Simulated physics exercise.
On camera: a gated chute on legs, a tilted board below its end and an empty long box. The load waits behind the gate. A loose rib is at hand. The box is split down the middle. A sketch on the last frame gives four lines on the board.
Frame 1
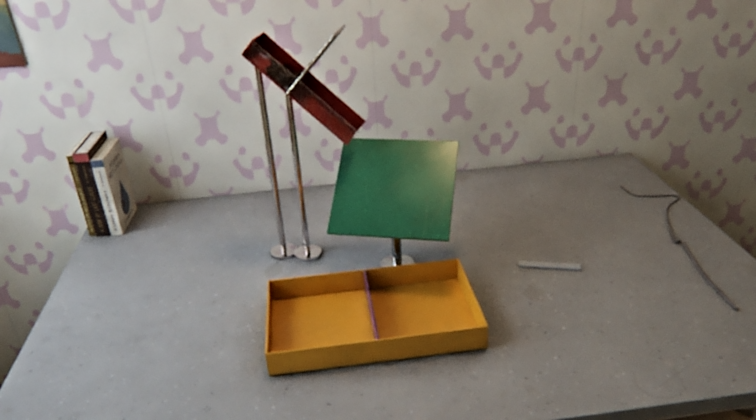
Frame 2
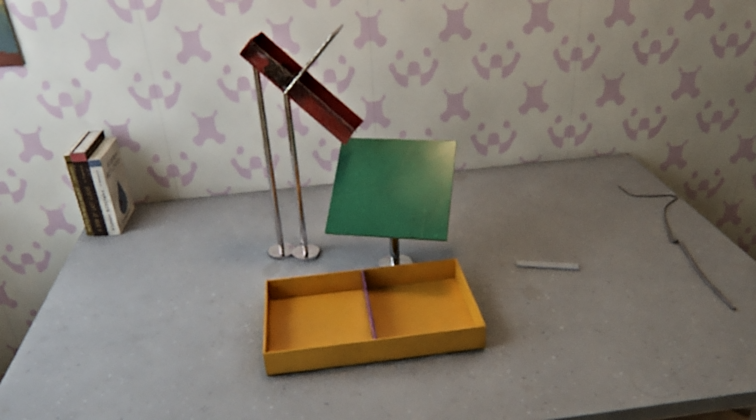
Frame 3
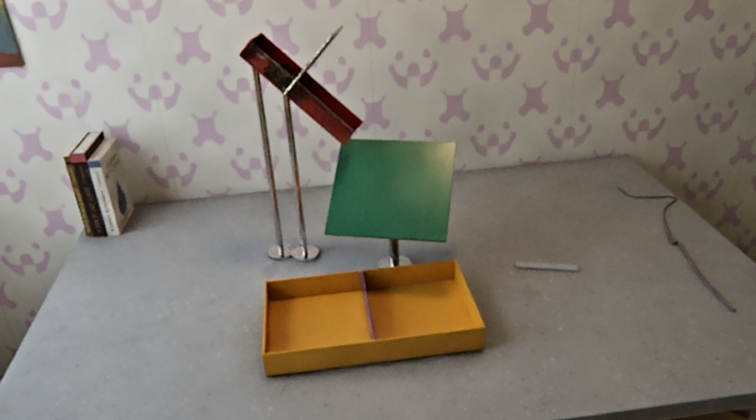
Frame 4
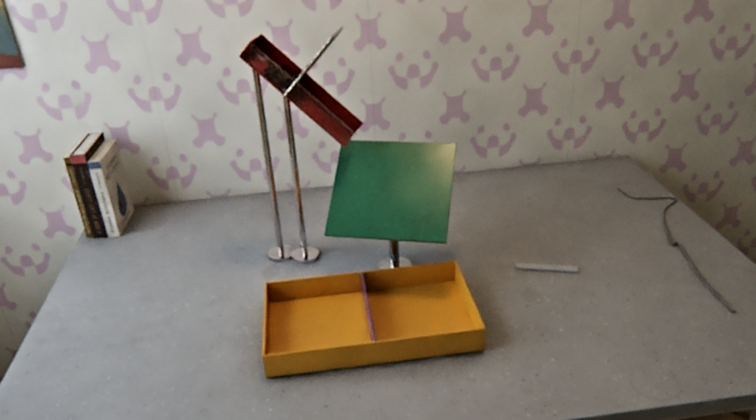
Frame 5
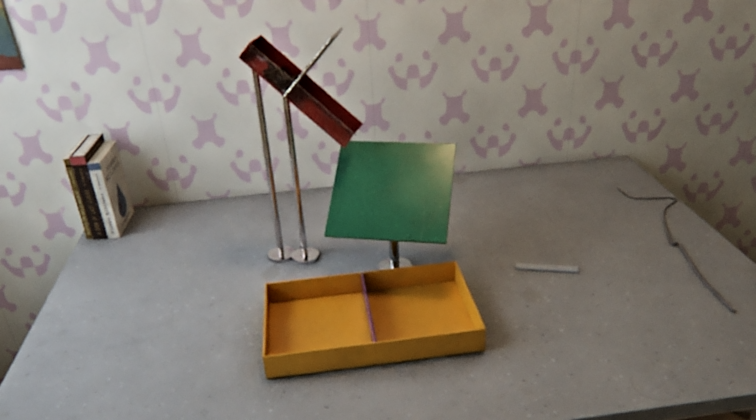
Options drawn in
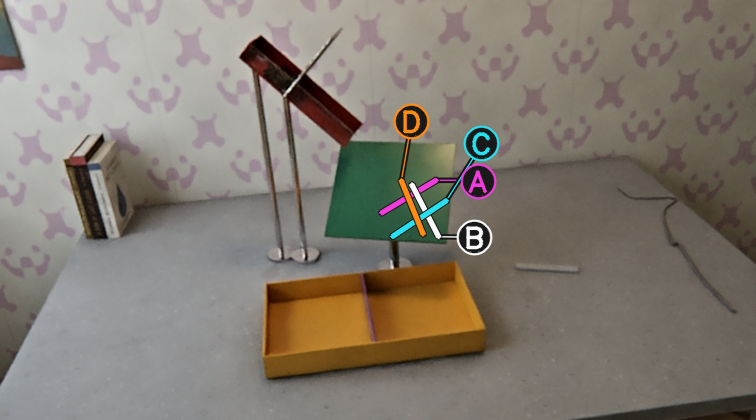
Red chute on metal legs standing motionless above a tilted green board and an empty, divided yellow box on a grey table.
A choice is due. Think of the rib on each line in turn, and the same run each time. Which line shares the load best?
C beats the others.
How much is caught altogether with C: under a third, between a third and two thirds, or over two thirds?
Over two thirds.
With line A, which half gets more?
More lands on the left.
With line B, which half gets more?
More lands on the right.
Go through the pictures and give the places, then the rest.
The first picture shows load behind the gate at (287, 75), chocolate balls; lip of the chute at (351, 140), sloping fairly steeply.
The second picture shows middle of the board at (392, 186), tilted fairly steeply; middle of its low edge at (385, 237); of its high edge at (398, 139).
The third picture shows front corners of the box at (263, 354) and (485, 327); front end of its middle wall at (376, 340).
The fourth picture shows middle of the load at (285, 77); lip at (349, 142).
The fifth picture shows middle of the load at (285, 78); lip at (348, 142).
On the marked copy, line A from (436, 180) to (381, 212); line B from (411, 184) to (438, 236); line C from (446, 200) to (392, 236); line D from (401, 180) to (423, 233).
Choosing A, of what is caught, most in the left half, a small part in the right.
Choosing B, of what is caught, a small part in the left half, nearly all in the right.
Choosing C, of what is caught, about half in the left half, about half in the right.
Choosing D, of what is caught, a small part in the left half, nearly all in the right.
